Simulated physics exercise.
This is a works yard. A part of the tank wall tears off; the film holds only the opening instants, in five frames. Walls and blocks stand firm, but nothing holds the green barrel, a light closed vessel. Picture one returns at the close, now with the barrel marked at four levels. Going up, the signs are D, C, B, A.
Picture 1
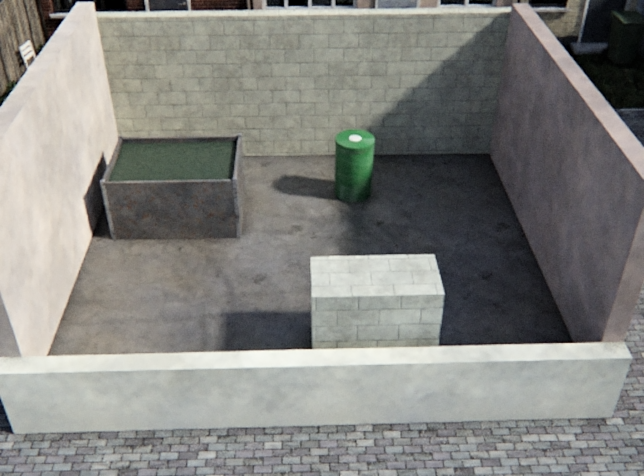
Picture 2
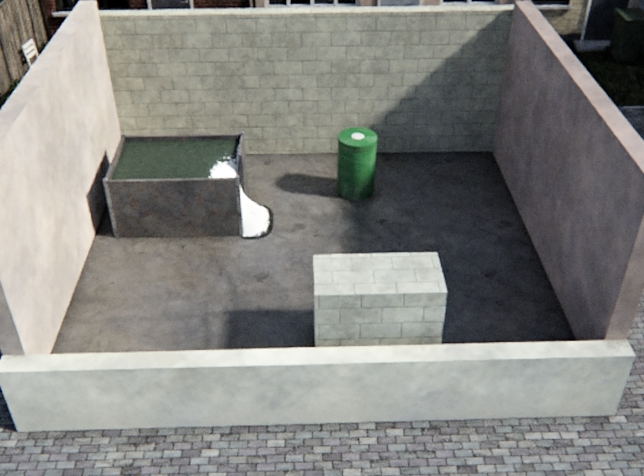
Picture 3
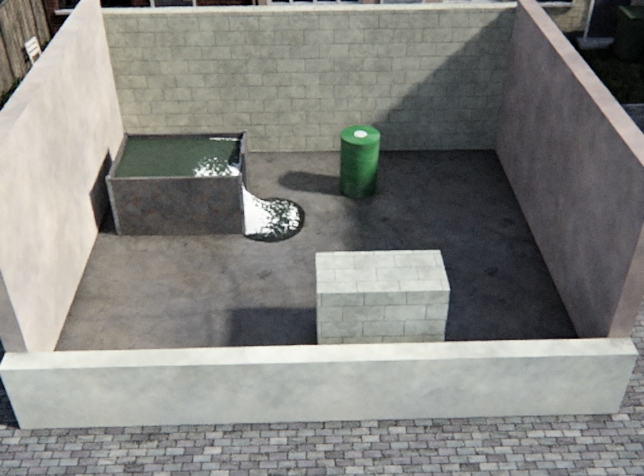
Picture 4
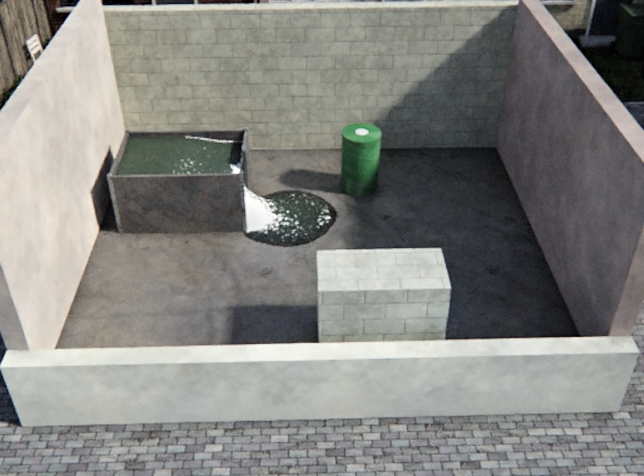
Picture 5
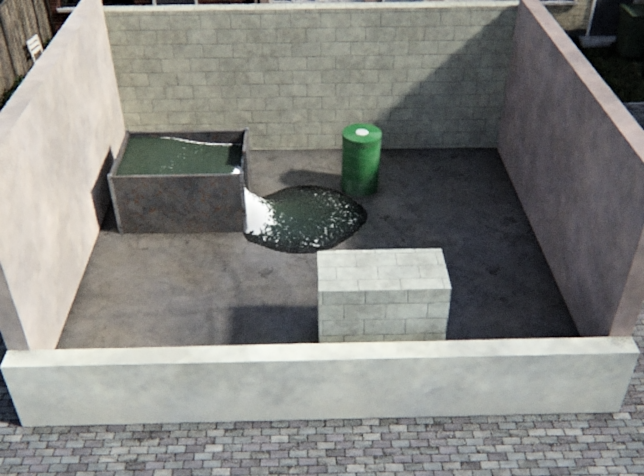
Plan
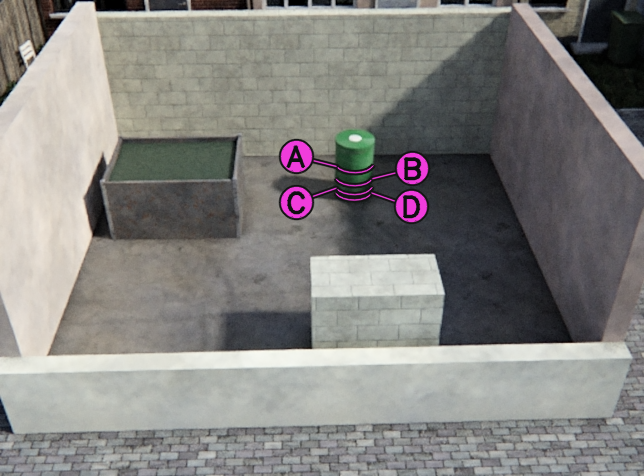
Dark green water pours from the tank's right side and spreads across the yard floor.
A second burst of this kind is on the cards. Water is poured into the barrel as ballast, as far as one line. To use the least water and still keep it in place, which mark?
B is the one.
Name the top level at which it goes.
Here it is level C.
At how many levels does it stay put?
Two.
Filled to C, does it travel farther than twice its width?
No, it does not.
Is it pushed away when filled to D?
Yes, that goes wrong.
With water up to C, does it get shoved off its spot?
Yes, it does.
On the marked copy, A at (355, 172); B at (355, 185); C at (354, 194); D at (354, 200); from the bottom up D, C, B, A.
Choosing A, it does not move.
Choosing B, it does not move.
Choosing C, it is pushed about its own width away.
Choosing D, it is pushed about 4 times its own width away.
